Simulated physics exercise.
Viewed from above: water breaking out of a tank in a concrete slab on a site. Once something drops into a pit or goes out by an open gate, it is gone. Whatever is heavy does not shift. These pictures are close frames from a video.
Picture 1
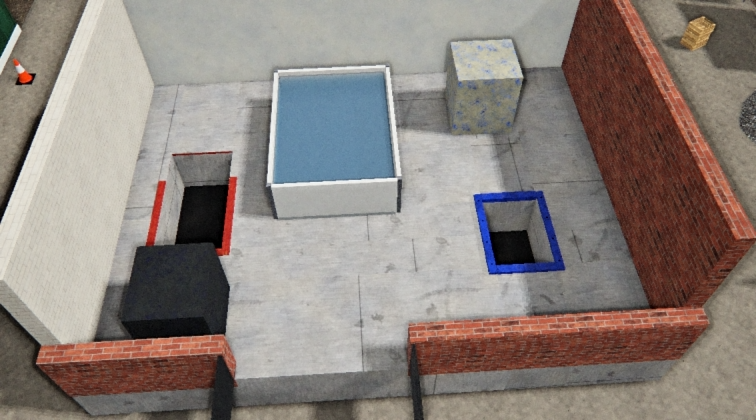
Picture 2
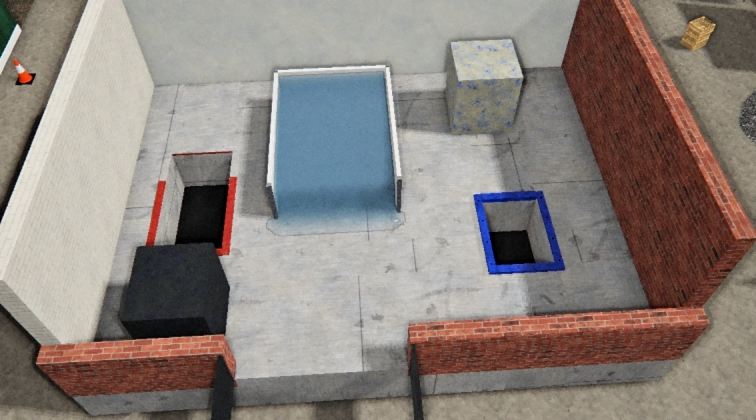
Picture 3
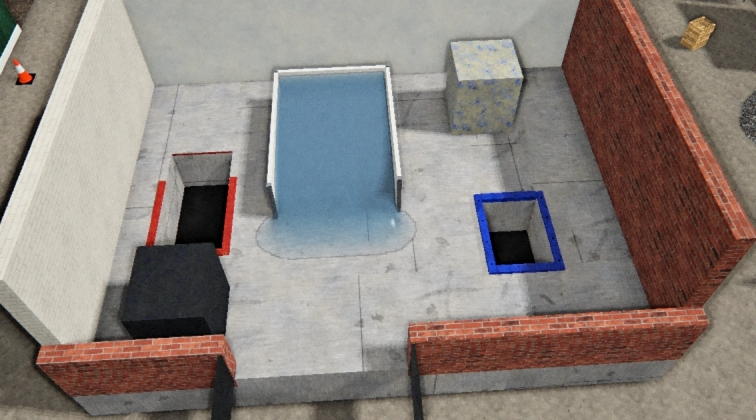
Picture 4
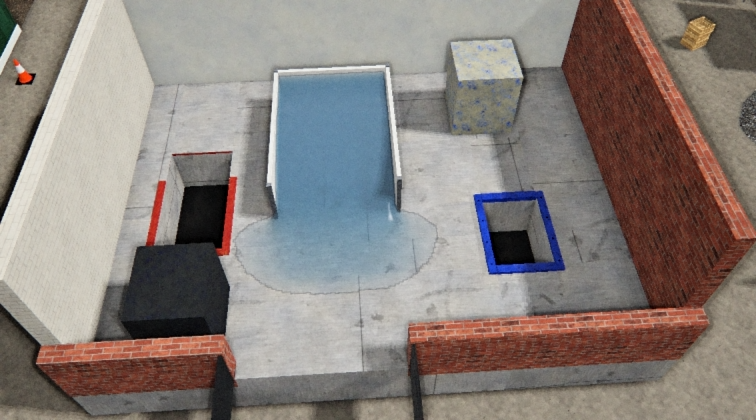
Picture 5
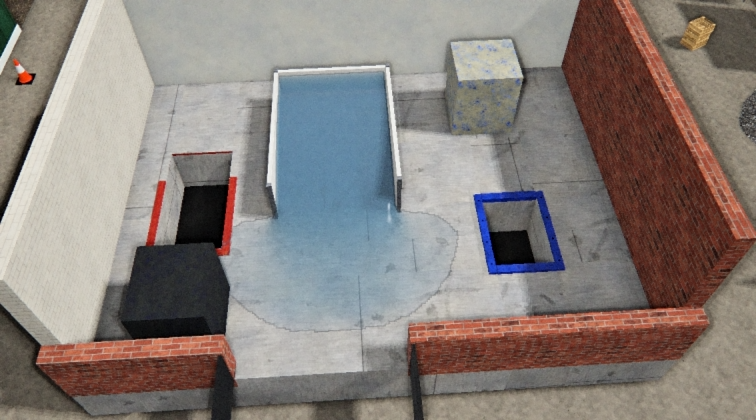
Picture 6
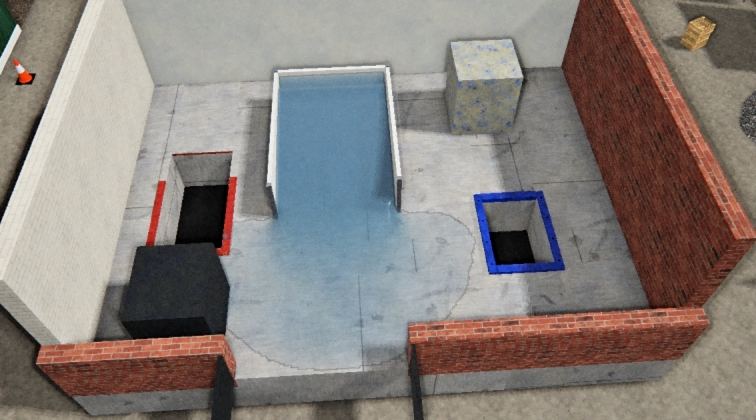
Water pours from the open front of a white-walled tank and spreads across the concrete slab.
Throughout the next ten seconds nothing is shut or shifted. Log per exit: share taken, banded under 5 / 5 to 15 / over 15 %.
One by one: The gate carries off upward of fifteen per cent; the blue pit carries off beneath five per cent; the red pit carries off beneath five per cent.
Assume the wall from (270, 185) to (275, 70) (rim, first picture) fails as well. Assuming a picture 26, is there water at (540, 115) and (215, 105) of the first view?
Untouched, then submerged.
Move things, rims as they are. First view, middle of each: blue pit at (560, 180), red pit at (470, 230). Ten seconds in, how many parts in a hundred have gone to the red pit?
Out of a hundred parts, 12 go to red.
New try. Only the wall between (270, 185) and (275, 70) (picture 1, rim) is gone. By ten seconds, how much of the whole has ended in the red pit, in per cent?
Near 80 per cent for red.
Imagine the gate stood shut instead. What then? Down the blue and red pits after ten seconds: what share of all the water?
Blue 12 %, red 20 %.
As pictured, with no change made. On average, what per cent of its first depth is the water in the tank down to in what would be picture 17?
Roughly 38 per cent.
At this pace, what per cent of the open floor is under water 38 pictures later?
I'd guess some 60 per cent.
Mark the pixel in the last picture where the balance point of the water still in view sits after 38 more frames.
I'd say near (412, 228).
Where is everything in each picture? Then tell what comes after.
Still water in the open tank at (333, 125), in the first picture.
Water pours out at (337, 204) and has run to (270, 221), in the second picture.
The front is at (265, 241), out from the gap at (337, 205), in the third picture.
The front is at (244, 256), out from the gap at (337, 206), in the fourth picture.
Water pours out at (337, 206) and has run to (278, 321), in the fifth picture.
Water pours out at (337, 206) and has run to a hidden place, in the sixth picture.
A moment on, water covers 30 % of the floor; the gate 8 %, the blue pit 0 %, the red pit 0 %.
Next, water covers 35 % of the floor; the gate 23 %, the blue pit 0 %, the red pit 0 %.
Then, water covers 45 % of the floor; the gate 43 %, the blue pit 0 %, the red pit 0 %.
Later, water covers 60 % of the floor; the gate 58 %, the blue pit 0 %, the red pit 1 %.
In the end, water covers 70 % of the floor; the gate 67 %, the blue pit 1 %, the red pit 3 %.
